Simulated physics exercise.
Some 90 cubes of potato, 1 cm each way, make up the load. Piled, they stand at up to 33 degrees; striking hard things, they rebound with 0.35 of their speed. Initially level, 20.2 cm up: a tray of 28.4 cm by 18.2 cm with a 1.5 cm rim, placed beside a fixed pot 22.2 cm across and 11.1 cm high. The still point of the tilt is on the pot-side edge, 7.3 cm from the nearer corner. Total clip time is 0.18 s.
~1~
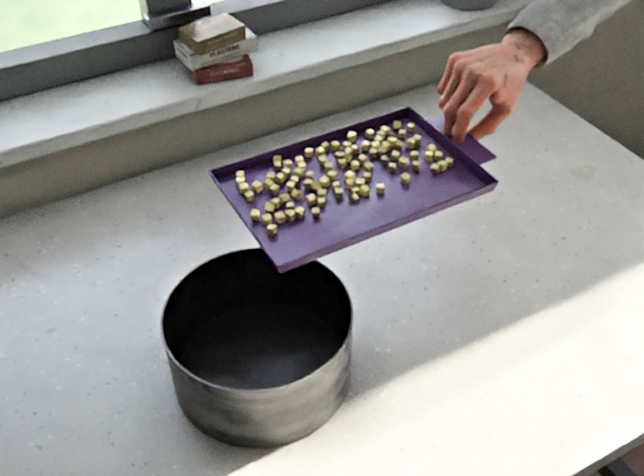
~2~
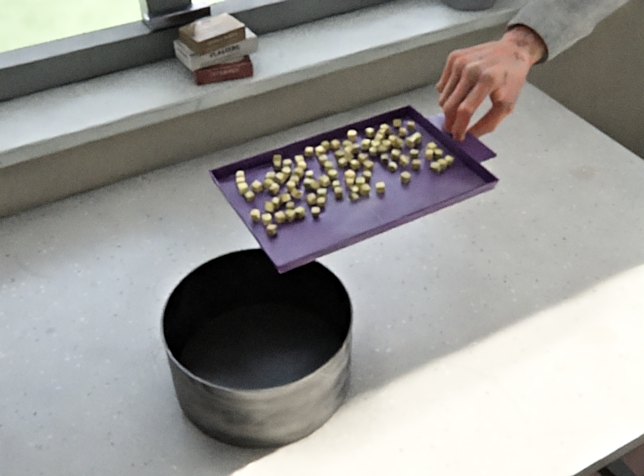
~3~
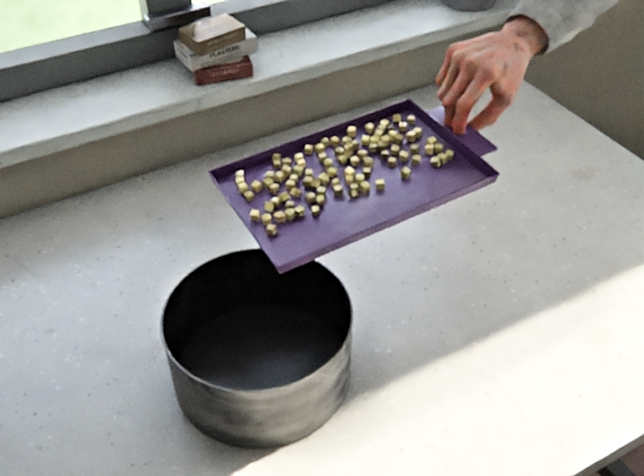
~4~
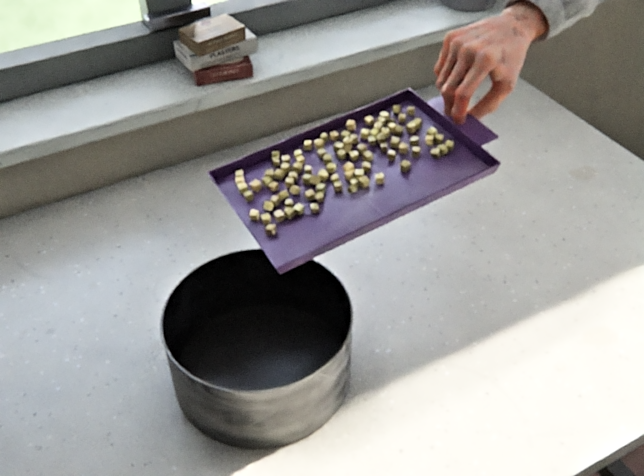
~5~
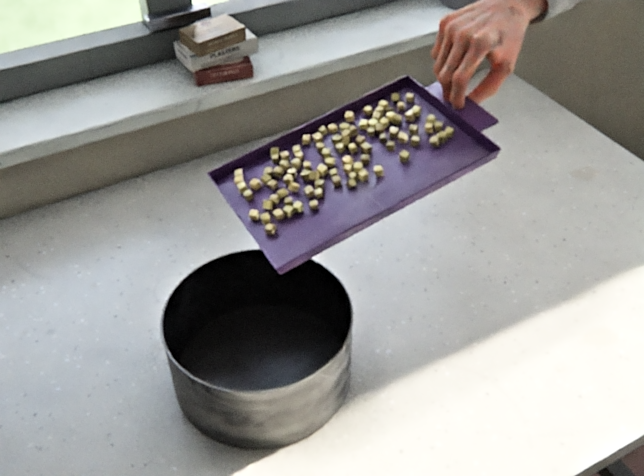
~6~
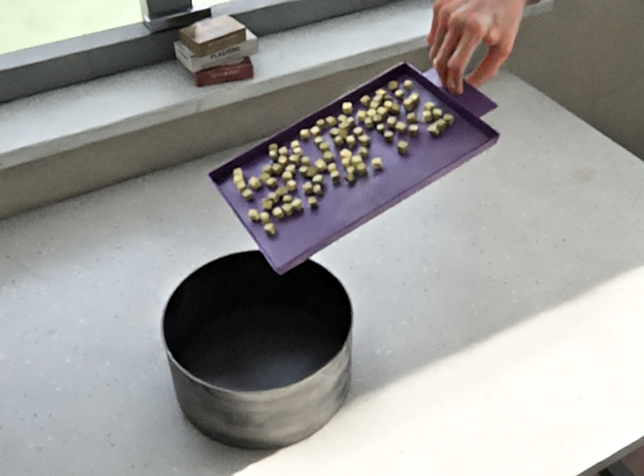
A purple tray scattered with small pale cubes slowly tilted above a dark round pot on a counter, as a hand raised its far right end while the cubes stayed spread across it.
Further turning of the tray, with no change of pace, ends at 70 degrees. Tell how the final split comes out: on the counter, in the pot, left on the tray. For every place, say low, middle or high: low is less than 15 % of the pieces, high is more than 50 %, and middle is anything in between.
Here is the split: Counter: Middle; pot: Middle; left on the tray: Middle.
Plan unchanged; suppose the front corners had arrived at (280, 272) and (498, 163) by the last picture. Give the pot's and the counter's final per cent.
Pot 70 % / counter 5 %.
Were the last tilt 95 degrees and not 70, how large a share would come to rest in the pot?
I'd expect some 60 per cent in the pot.
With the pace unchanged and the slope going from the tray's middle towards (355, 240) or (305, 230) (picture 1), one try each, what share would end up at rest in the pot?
First try: About 60 percent; second try: About 80 percent.
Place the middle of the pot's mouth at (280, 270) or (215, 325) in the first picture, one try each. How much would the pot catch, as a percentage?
First try about 20 per cent, second try about 55 per cent.
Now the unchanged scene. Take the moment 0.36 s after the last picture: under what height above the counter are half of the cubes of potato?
Roughly 26 cm above the counter.
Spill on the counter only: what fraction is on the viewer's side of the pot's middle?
About 10 per cent.
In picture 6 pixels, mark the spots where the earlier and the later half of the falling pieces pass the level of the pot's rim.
At about (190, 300), then at (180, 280).
Then, 0.22 s after the last picture, tilt 44 degrees; the tray holds 100 %, the pot 0 %.
Then, 0.36 s after the last picture, tilt 62 degrees; the tray holds 100 %, the pot 0 %.
Then, 0.64 s after the last picture, tilt 70 degrees; the tray holds 25 %, the pot 35 %.
In the end, counter 35 %, pot 40 %, tray 25 %.
